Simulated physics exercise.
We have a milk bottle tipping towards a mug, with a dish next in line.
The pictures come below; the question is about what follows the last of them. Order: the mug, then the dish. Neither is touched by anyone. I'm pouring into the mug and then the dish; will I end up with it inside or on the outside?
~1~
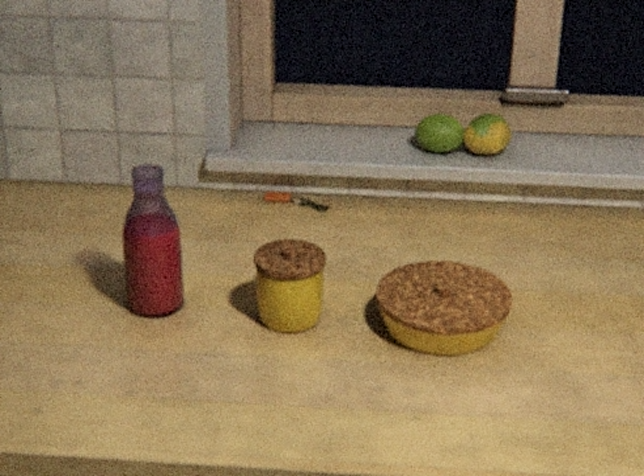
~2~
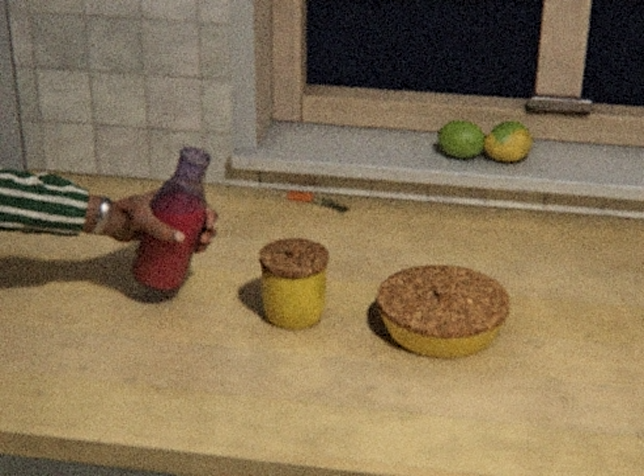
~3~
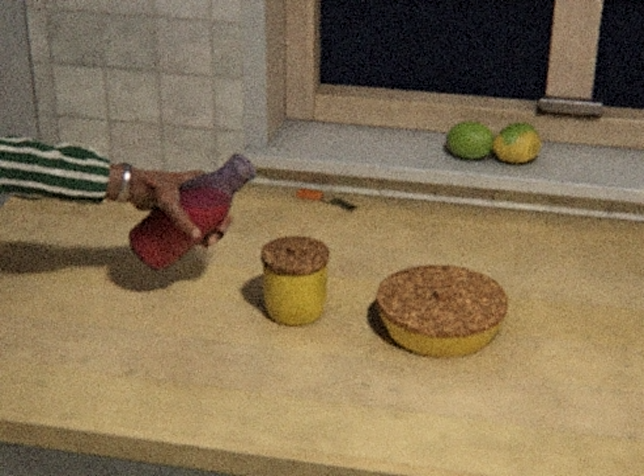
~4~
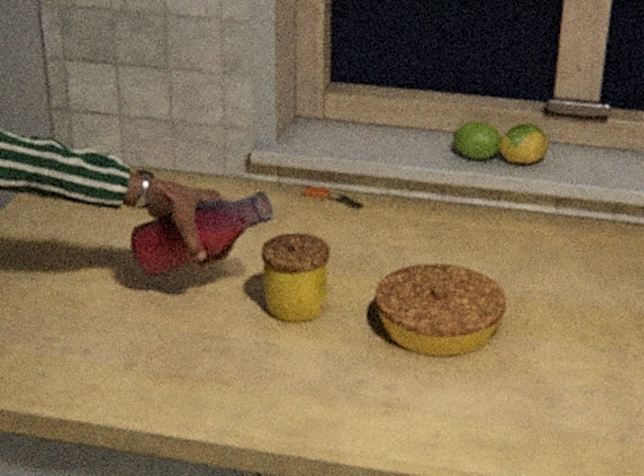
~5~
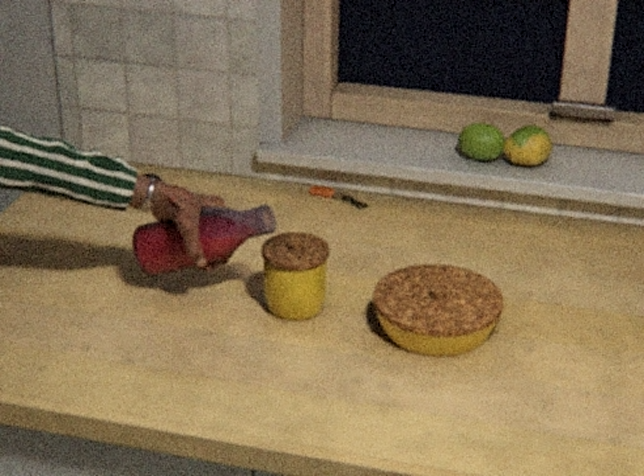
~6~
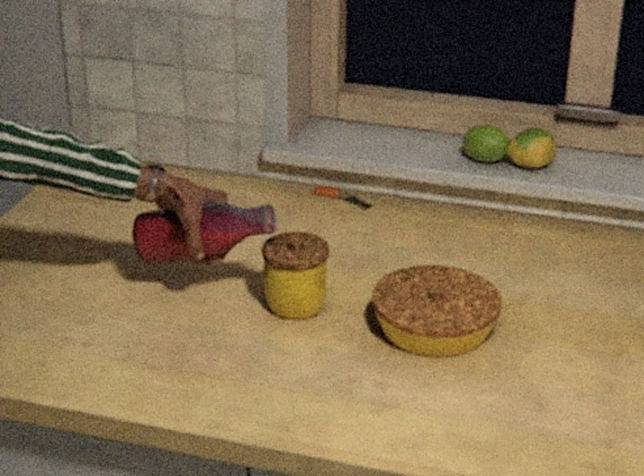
You get this: The mug has it on the outside; the dish has it on the outside.
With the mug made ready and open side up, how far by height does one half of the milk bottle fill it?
Roughly 60 in a hundred, I reckon.
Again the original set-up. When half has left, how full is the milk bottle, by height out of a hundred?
Level: Near 30 in a hundred.
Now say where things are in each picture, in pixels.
In the first picture, at the start; milk bottle (151, 237) about two thirds full; mug (290, 292) with its lid on; dish (442, 314) with its lid on.
In the second picture, a hand has the milk bottle; milk bottle about two thirds full, surface at (180, 204); mug (294, 290) with its lid on.
In the third picture, tilting; milk bottle (198, 207) tipped 45° with all of its load; dish (441, 317) with its lid on.
In the fourth picture, no stream yet; milk bottle (207, 228) tipped 60° with all of its load; mug (296, 284) with its lid on.
In the fifth picture, still nothing leaves it; milk bottle (209, 235) tipped 65° with all of its load; dish (437, 316) with its lid on.
In the sixth picture, on the point of pouring; milk bottle (209, 229) tipped 70° with all of its load; mug (296, 282) with its lid on; dish (435, 317) with its lid on.
Shortly, it hits the lid of the mug and runs off.
Then, it hits the lid of the dish and runs off.
At the finish, the mug is empty, in a puddle; the dish is empty, in a puddle.
